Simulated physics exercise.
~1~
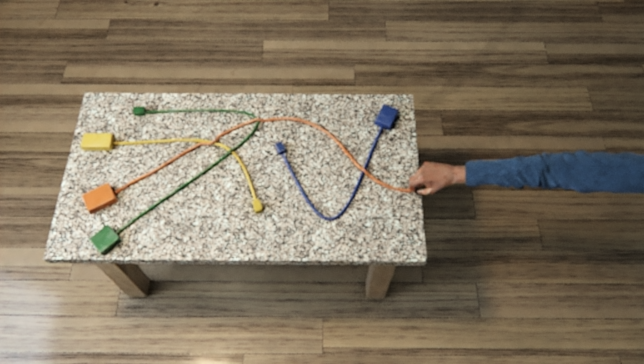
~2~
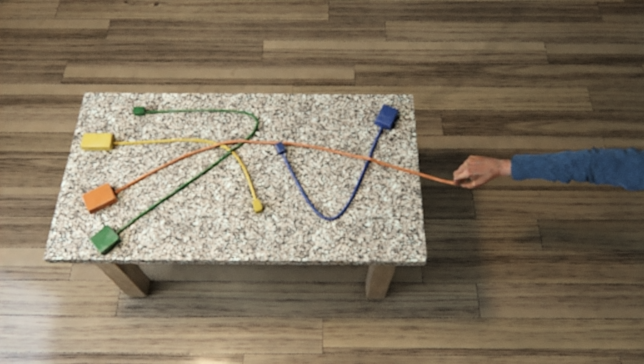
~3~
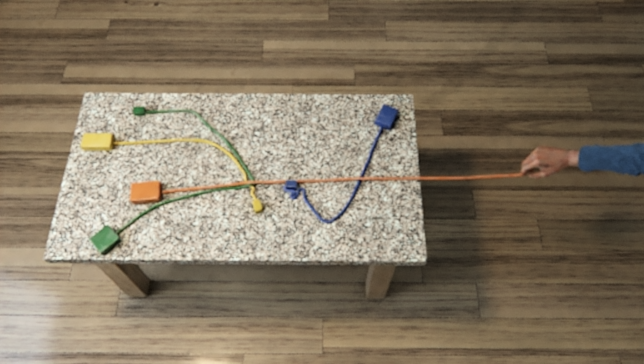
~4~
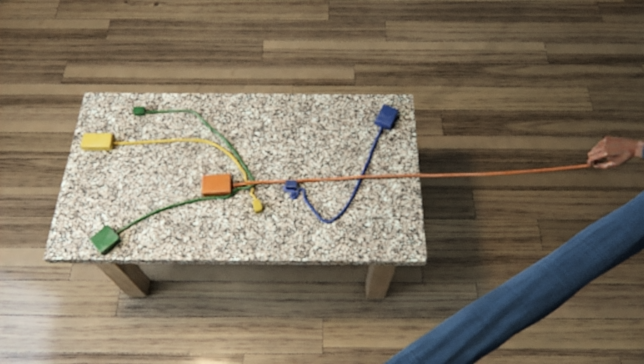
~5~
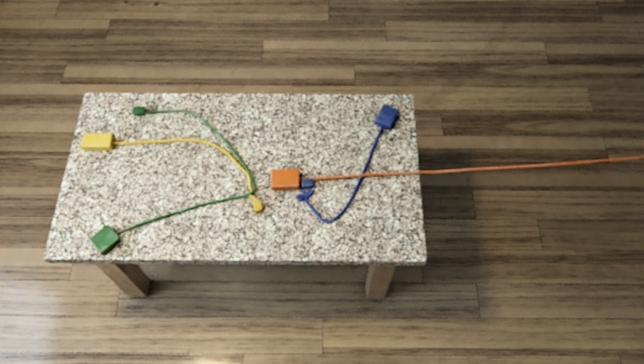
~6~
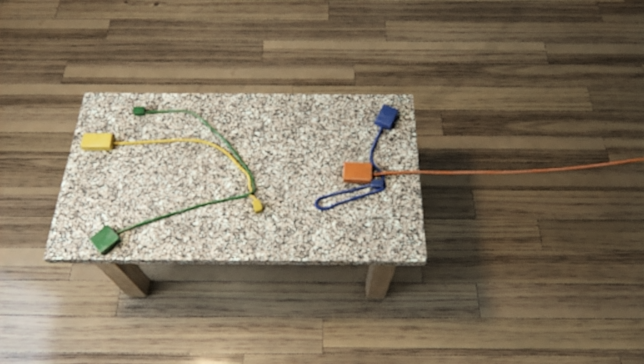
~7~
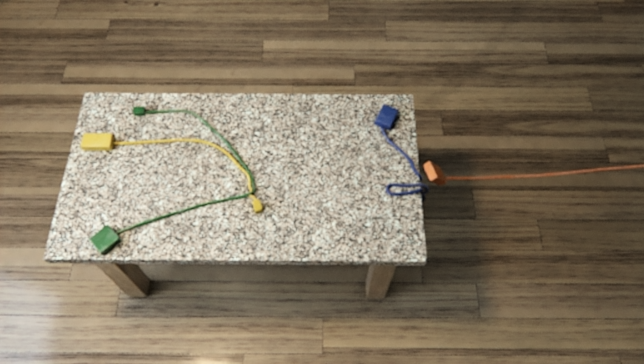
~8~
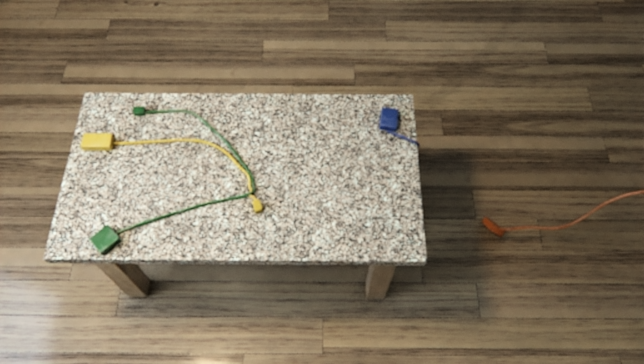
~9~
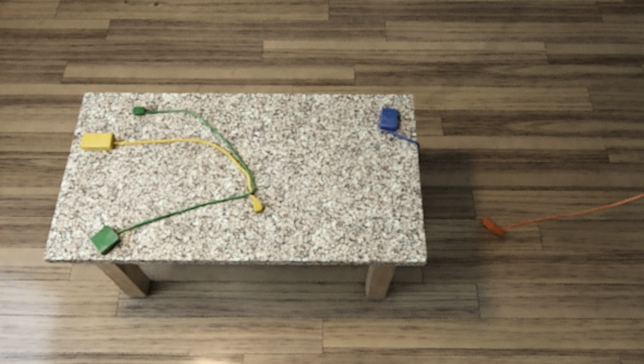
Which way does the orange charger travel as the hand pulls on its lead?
The orange charger slides to the right across the table and goes over the right-hand edge.
